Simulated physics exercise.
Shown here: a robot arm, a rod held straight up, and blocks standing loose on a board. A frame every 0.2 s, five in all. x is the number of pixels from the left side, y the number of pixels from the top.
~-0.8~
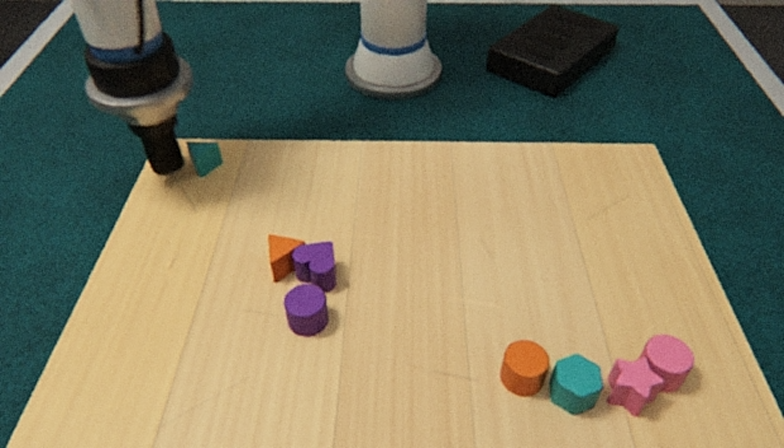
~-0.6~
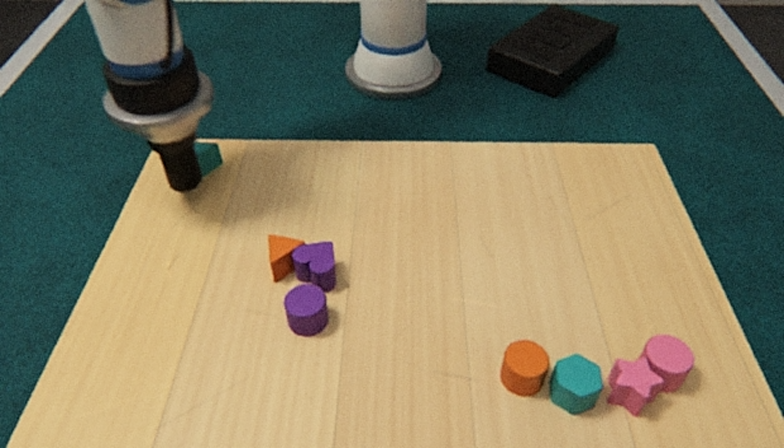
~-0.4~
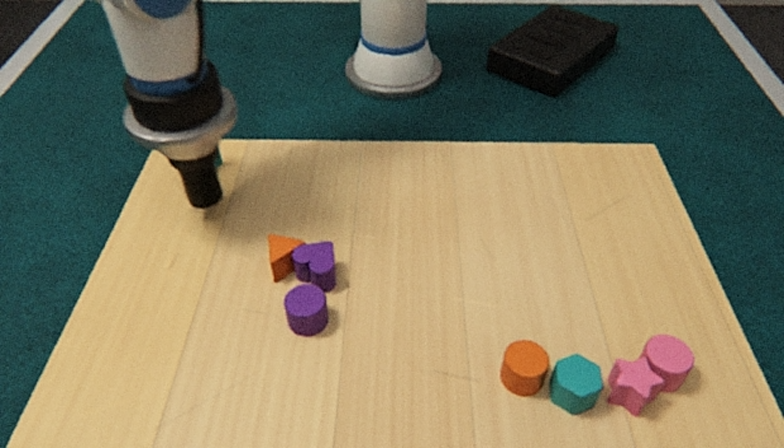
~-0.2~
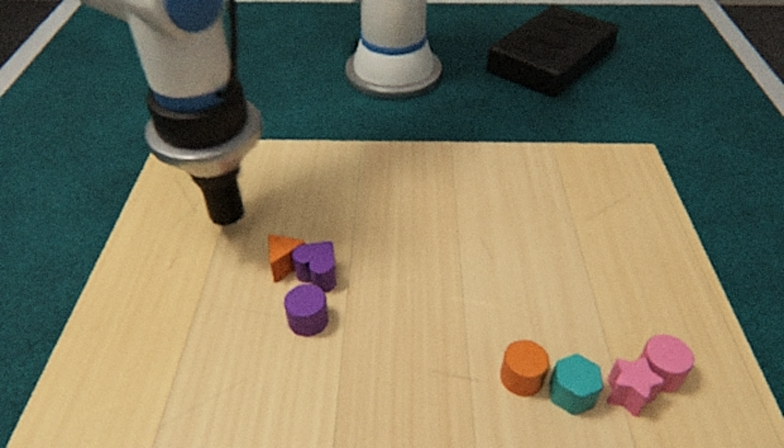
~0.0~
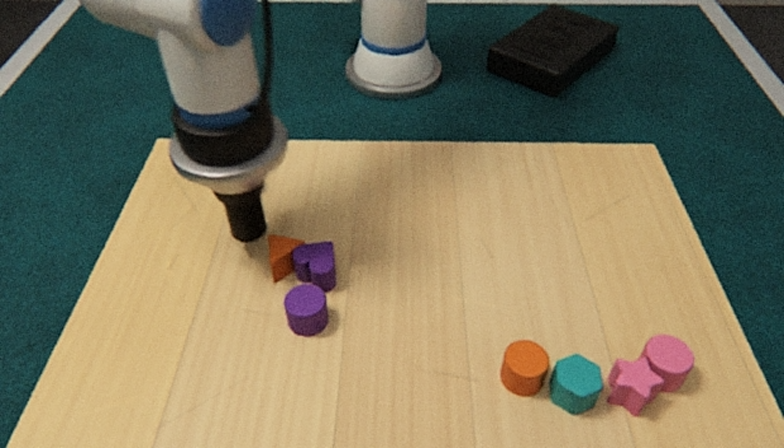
A robot arm moves its rod down and right, close to the orange three-sided block.
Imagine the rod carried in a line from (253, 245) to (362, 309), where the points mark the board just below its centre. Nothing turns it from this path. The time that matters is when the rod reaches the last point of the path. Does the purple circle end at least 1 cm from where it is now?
My answer is yes.
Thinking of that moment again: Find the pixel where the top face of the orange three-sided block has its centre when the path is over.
Answer: (352, 315).
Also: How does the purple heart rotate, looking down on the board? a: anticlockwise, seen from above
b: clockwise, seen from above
It's a.
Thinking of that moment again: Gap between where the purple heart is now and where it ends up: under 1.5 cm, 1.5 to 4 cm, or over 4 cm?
That one ends up more than 4 cm from where it is now.
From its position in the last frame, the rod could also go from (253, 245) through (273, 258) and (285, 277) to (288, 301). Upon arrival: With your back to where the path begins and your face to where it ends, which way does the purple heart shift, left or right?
Sideways, to the left.
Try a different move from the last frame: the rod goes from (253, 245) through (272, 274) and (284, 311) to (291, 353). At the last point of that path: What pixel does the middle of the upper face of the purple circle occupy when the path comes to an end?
Roughly at (331, 328).
The first path, step by step. One third of the way, rod (285, 250); orange three-sided block (304, 267), turned 25° clockwise; purple heart (343, 277), turned 35° anticlockwise.
Two thirds of the way, rod (322, 271); orange three-sided block (327, 289), turned 85° clockwise; purple circle (302, 310); purple heart (359, 290), turned 70° anticlockwise.
At the end, rod (361, 294); orange three-sided block (352, 315), turned 110° clockwise; purple circle (302, 311); purple heart (394, 311), turned 70° anticlockwise.
